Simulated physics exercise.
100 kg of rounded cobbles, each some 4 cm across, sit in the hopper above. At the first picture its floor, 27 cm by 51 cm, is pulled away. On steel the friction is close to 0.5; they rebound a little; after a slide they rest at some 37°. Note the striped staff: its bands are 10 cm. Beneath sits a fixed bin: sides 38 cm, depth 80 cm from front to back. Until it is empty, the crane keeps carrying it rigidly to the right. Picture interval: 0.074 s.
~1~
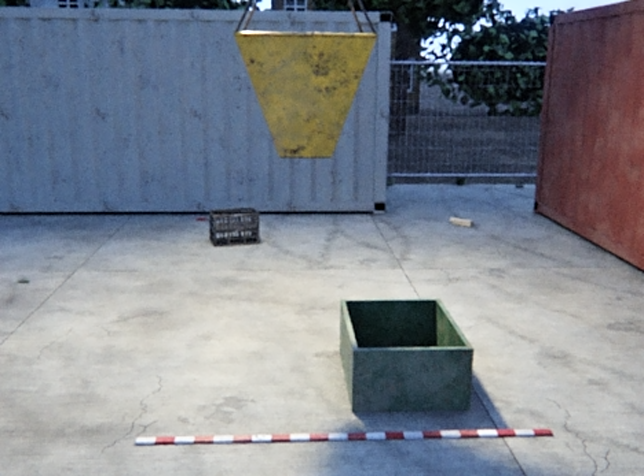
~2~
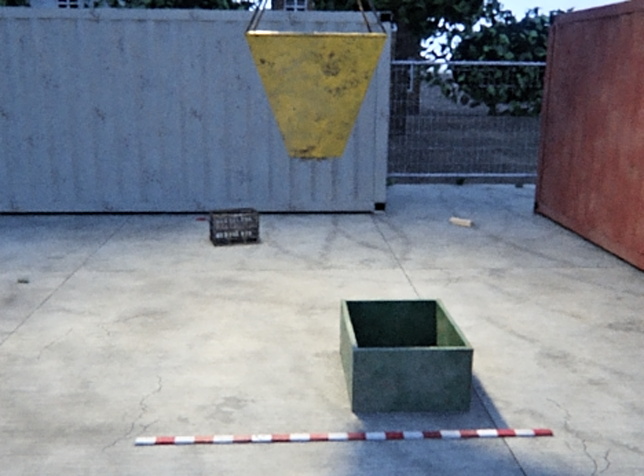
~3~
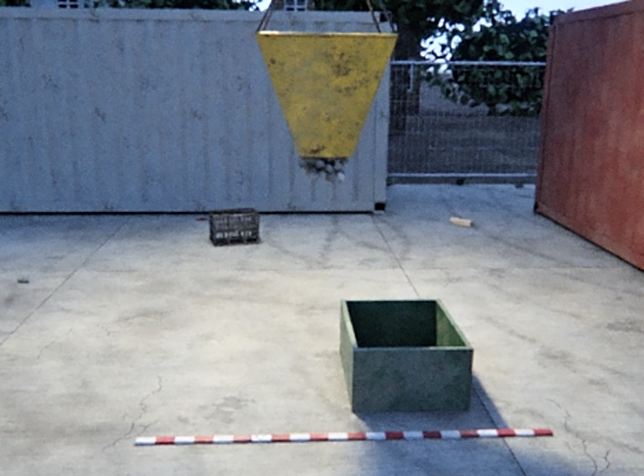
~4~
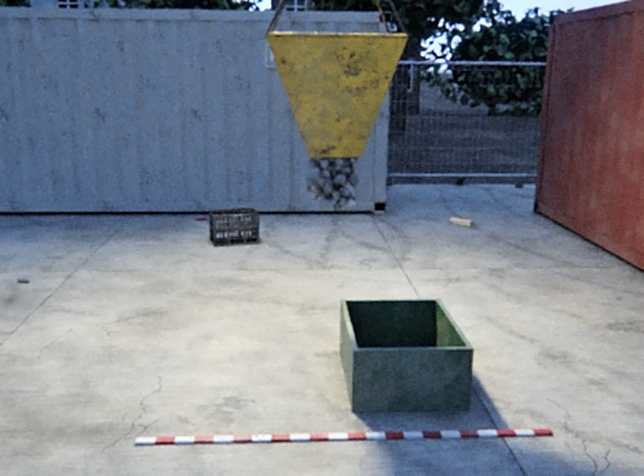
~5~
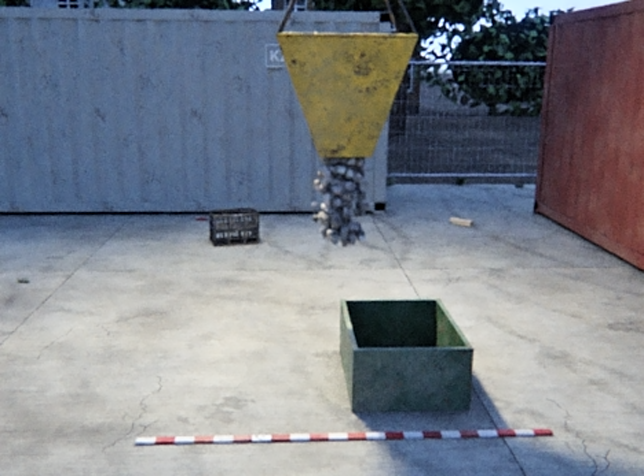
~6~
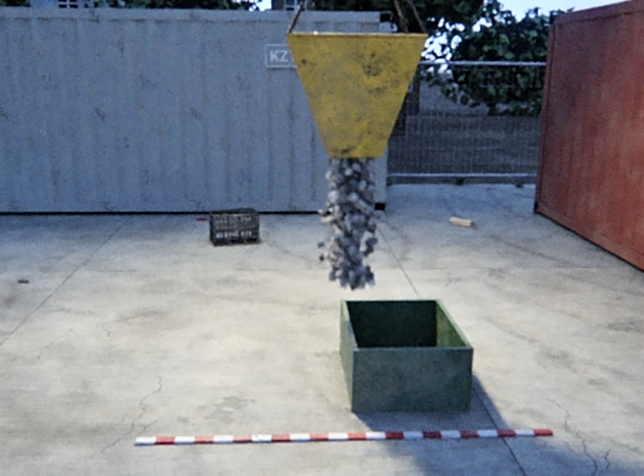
A yellow hopper moves right above a green box while grey stones pour from its bottom.
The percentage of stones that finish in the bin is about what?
It is about 95 percent.
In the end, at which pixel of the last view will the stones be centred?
(401, 362).
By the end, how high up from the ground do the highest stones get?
About 24 cm above the ground.
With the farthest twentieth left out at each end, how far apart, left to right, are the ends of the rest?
60 cm.
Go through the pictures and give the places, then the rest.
The outlet is at (306, 148); nothing has dropped yet, in the first picture.
The outlet is at (316, 148); 5 % is out, in the second picture.
Outlet at (326, 148), the stream shows down to (327, 173); 84 % still inside, in the third picture.
Outlet at (336, 148), the stream shows down to (336, 201); 71 % still inside, in the fourth picture.
Outlet at (346, 148), the stream shows down to (345, 236); 57 % still inside, in the fifth picture.
Outlet at (356, 148), the stream shows down to (352, 279); 41 % still inside, in the sixth picture.
Then, 0.3 s after the last picture, 0 % in the hopper, 5 % falling or lying left of the bin, 95 % falling or lying in the bin; the stones farthest right are at (436, 364).
Then, 0.7 s after the last picture, 0 % in the hopper, 5 % falling or lying left of the bin, 95 % falling or lying in the bin; the stones farthest right are at (448, 361).
Then, 1.3 s after the last picture, 0 % in the hopper, 5 % falling or lying left of the bin, 95 % falling or lying in the bin; the stones farthest right are at (446, 357).
Then, 2.2 s after the last picture, 0 % in the hopper, 5 % falling or lying left of the bin, 95 % falling or lying in the bin; the stones farthest right are at (446, 357).
Then, 4.1 s after the last picture, 0 % in the hopper, 5 % left of the bin, 95 % in the bin; the stones farthest right are at (446, 357).
